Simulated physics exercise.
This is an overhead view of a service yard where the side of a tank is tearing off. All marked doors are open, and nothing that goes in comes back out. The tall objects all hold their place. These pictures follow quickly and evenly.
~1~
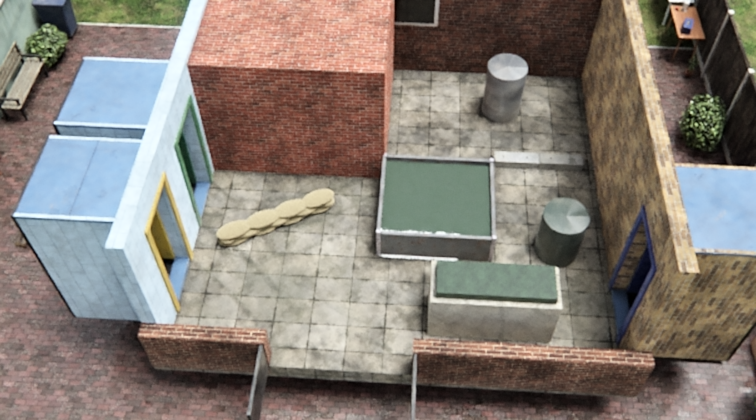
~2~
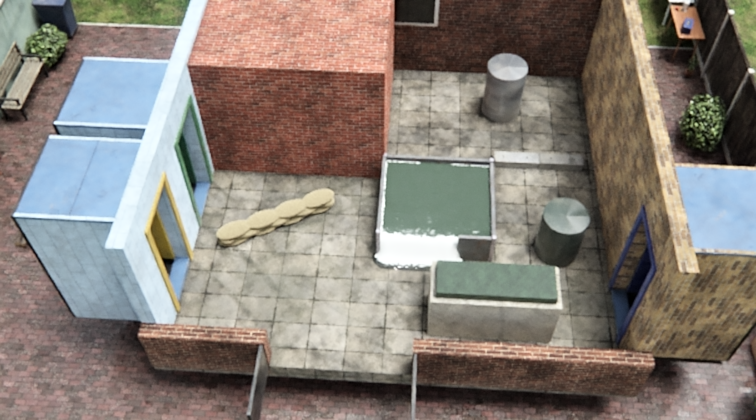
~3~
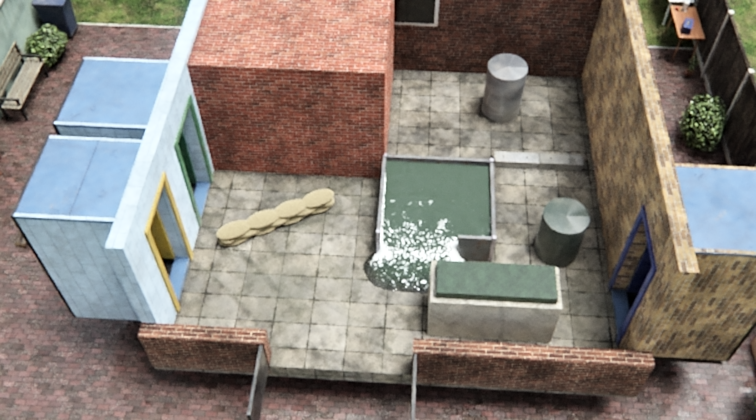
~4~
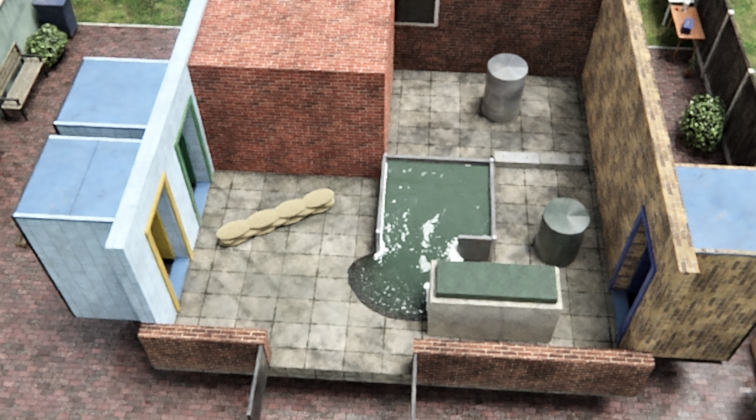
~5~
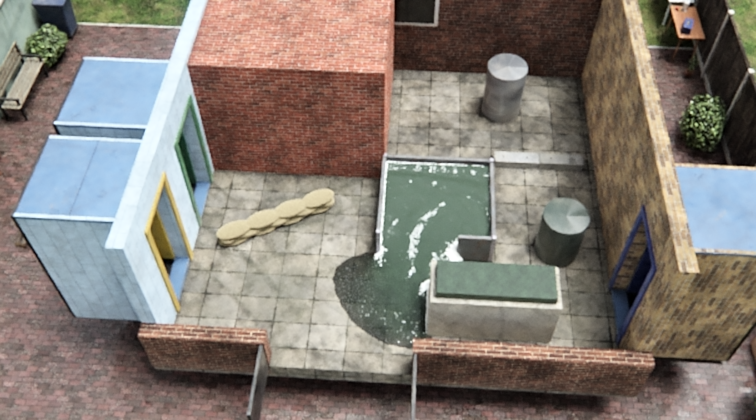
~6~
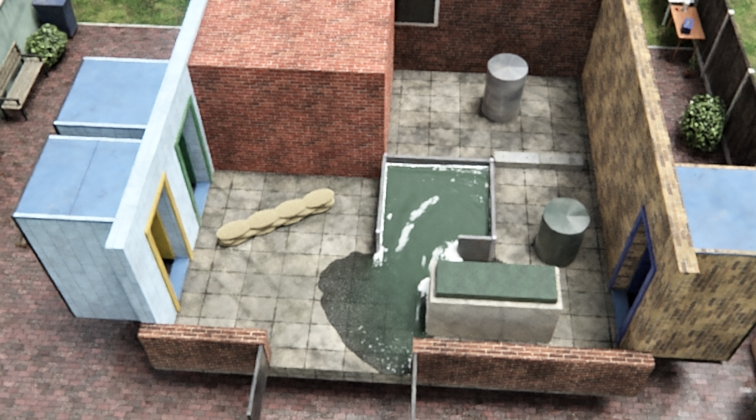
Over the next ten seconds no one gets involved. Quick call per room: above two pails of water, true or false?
Blue door: True; yellow door: False; green door: False.
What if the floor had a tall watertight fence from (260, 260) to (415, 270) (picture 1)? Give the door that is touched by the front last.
The green-painted one comes last.
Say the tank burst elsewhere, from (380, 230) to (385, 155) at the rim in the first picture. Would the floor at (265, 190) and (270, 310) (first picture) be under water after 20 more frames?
Soaked; soaked.
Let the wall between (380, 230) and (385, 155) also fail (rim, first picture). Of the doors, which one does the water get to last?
My answer: The door marked blue.
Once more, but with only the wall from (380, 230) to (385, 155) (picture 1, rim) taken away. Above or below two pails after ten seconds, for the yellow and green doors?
First the yellow door, which overshoots; then the green door, which overshoots.
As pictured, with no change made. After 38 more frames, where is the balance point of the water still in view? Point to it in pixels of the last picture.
Somewhere around (432, 258) in the last view.
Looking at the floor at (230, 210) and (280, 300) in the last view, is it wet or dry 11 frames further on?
Untouched, then submerged.
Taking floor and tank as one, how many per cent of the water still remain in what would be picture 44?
54 in a hundred.
A moment on, water covers 20 % of the floor; the blue door not reached, the yellow door not reached, the green door not reached.
Next, water covers 30 % of the floor; the blue door under two buckets in, the yellow door not reached, the green door not reached.
Then, water covers 40 % of the floor; the blue door over two buckets in, the yellow door wet at the sill, nothing in, the green door not reached.
Later, water covers 50 % of the floor; the blue door over two buckets in, the yellow door wet at the sill, nothing in, the green door wet at the sill, nothing in.
In the end, water covers 60 % of the floor; the blue door over two buckets in, the yellow door wet at the sill, nothing in, the green door wet at the sill, nothing in.
